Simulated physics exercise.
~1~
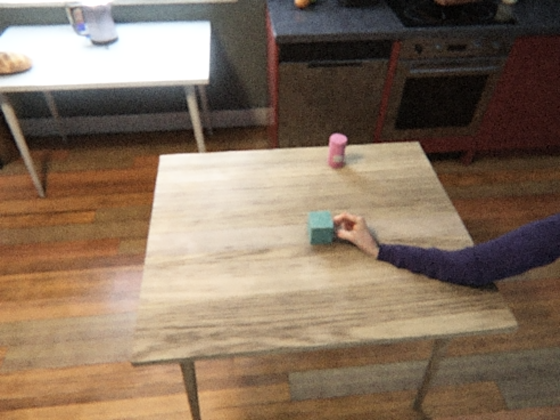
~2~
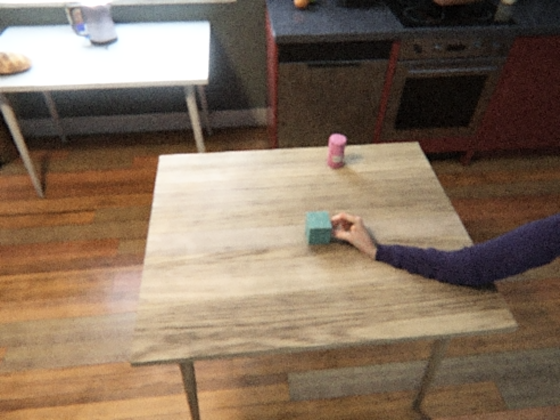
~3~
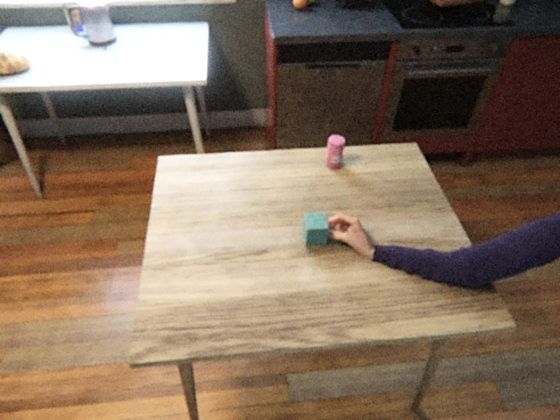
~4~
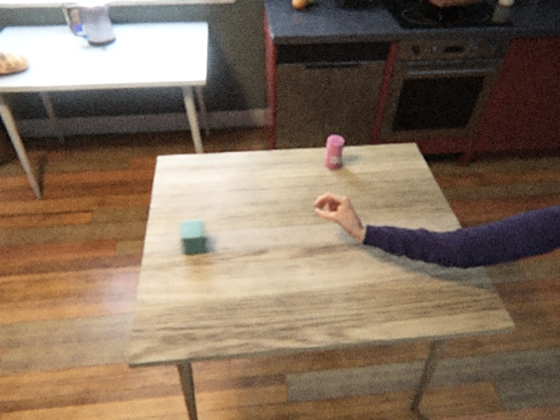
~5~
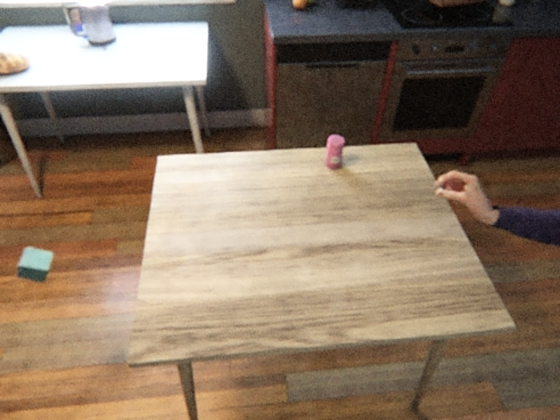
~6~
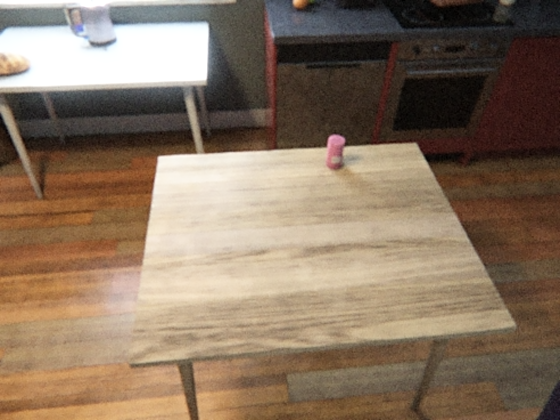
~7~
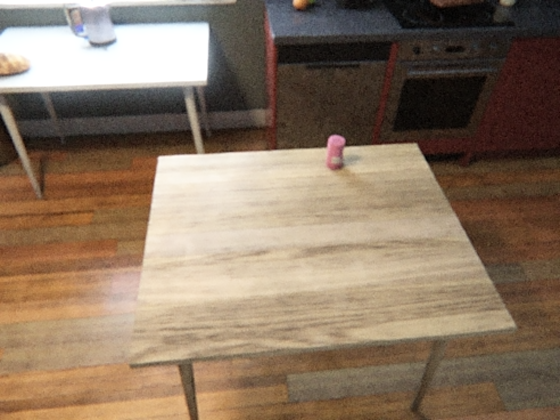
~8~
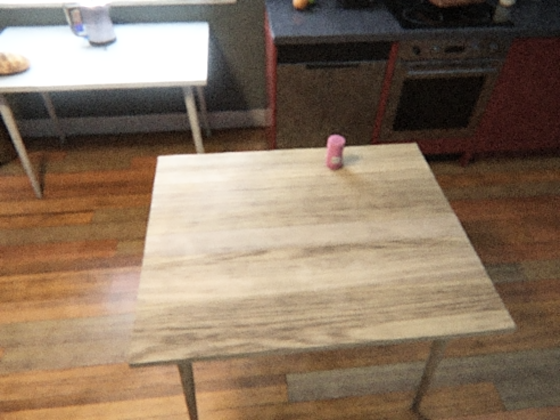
In this clip, a hand at a wooden table sends a turquoise block sliding left, then lets go and withdraws as the block travels over the left edge and drops out of view, leaving only the pink jar standing on the table.
